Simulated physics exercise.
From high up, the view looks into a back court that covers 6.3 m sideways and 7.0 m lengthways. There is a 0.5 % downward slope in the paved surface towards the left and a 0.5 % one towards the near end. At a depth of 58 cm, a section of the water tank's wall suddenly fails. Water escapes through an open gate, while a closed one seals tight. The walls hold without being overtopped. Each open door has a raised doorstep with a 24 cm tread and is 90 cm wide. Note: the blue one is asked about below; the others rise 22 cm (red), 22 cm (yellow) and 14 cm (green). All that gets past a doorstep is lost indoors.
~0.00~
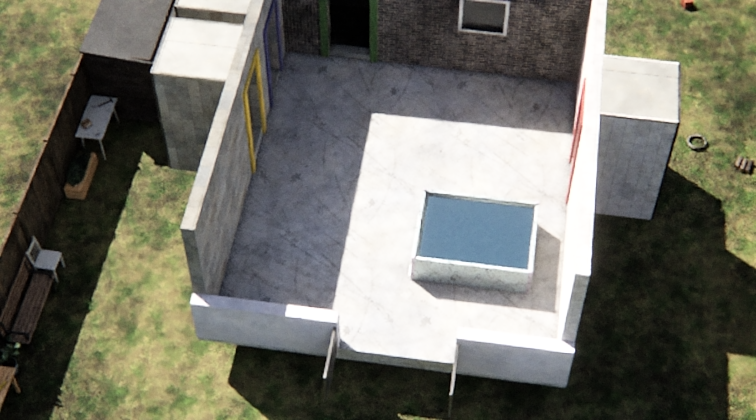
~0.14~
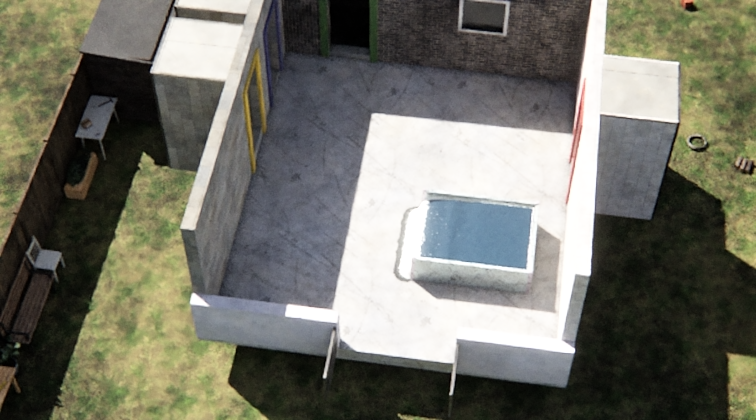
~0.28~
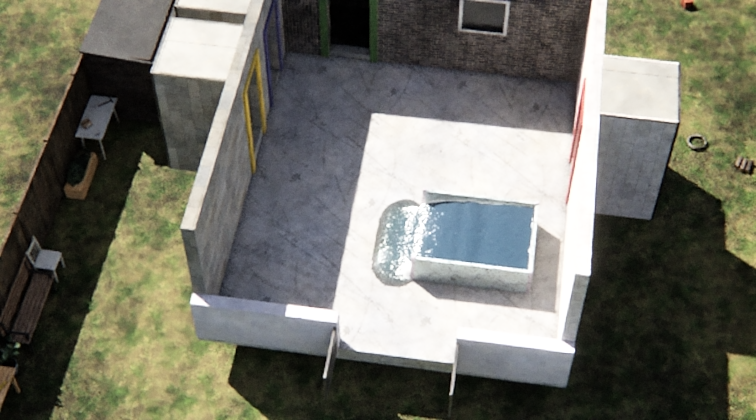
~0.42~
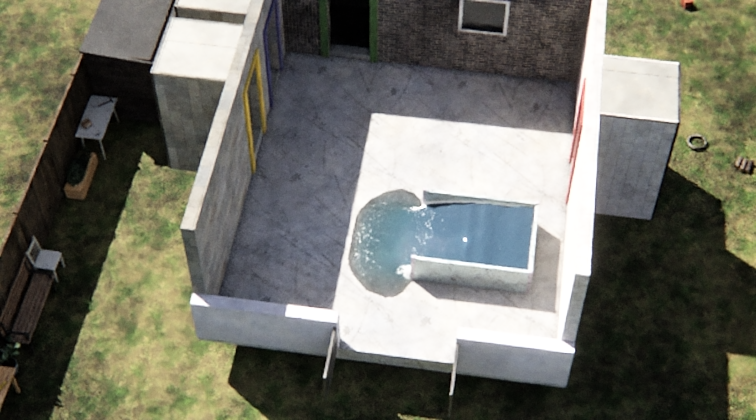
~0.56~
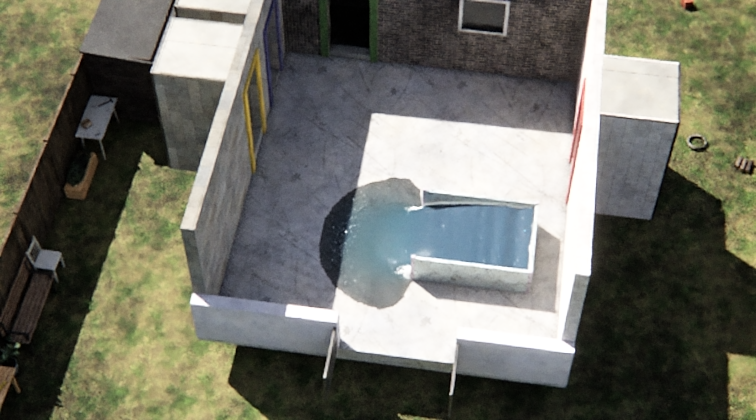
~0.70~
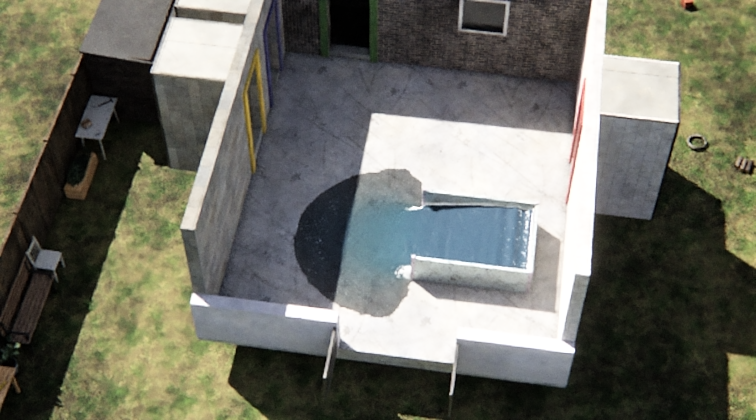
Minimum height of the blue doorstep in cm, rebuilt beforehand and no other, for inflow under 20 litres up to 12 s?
6.5 cm.
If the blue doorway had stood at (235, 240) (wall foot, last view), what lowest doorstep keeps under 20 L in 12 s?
About 20 cm.
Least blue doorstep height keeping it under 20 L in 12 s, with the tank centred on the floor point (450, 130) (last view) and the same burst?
A height near 24 cm.
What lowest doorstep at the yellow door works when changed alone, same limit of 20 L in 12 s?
The yellow door needs around 11.5 cm.
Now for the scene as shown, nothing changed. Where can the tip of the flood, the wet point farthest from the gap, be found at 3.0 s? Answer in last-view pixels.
The farthest wet point sits near (285, 56) in the last view.
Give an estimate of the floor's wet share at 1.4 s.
Some 30 in a hundred.
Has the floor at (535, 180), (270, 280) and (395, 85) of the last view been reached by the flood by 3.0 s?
In order: Untouched, soaked, untouched.
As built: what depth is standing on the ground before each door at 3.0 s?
Lab note, cm: Red 0; yellow 16; blue 8; green 0.
After 1.4 s water covers 30 % of the floor, deepest (25 cm) near (412, 256); it has not reached the blue door.
After 3.0 s water covers 40 % of the floor, deepest (30 cm) near (212, 321); 8 cm at the blue door, 0 litres in over its 8 cm doorstep.
After 12.0 s water covers 95 % of the floor, deepest (8 cm) near (536, 256); 5 cm at the blue door, 7 litres in over its 8 cm doorstep.
At the blue door as built, the water arrived by 2.5 s and peaked near 10 cm at 7.0 s.
With a doorstep of 5.5 cm, 32 litres would have come in within the 12 s; with 7 cm, 13 litres. So under 20 litres takes about 6.5 cm.
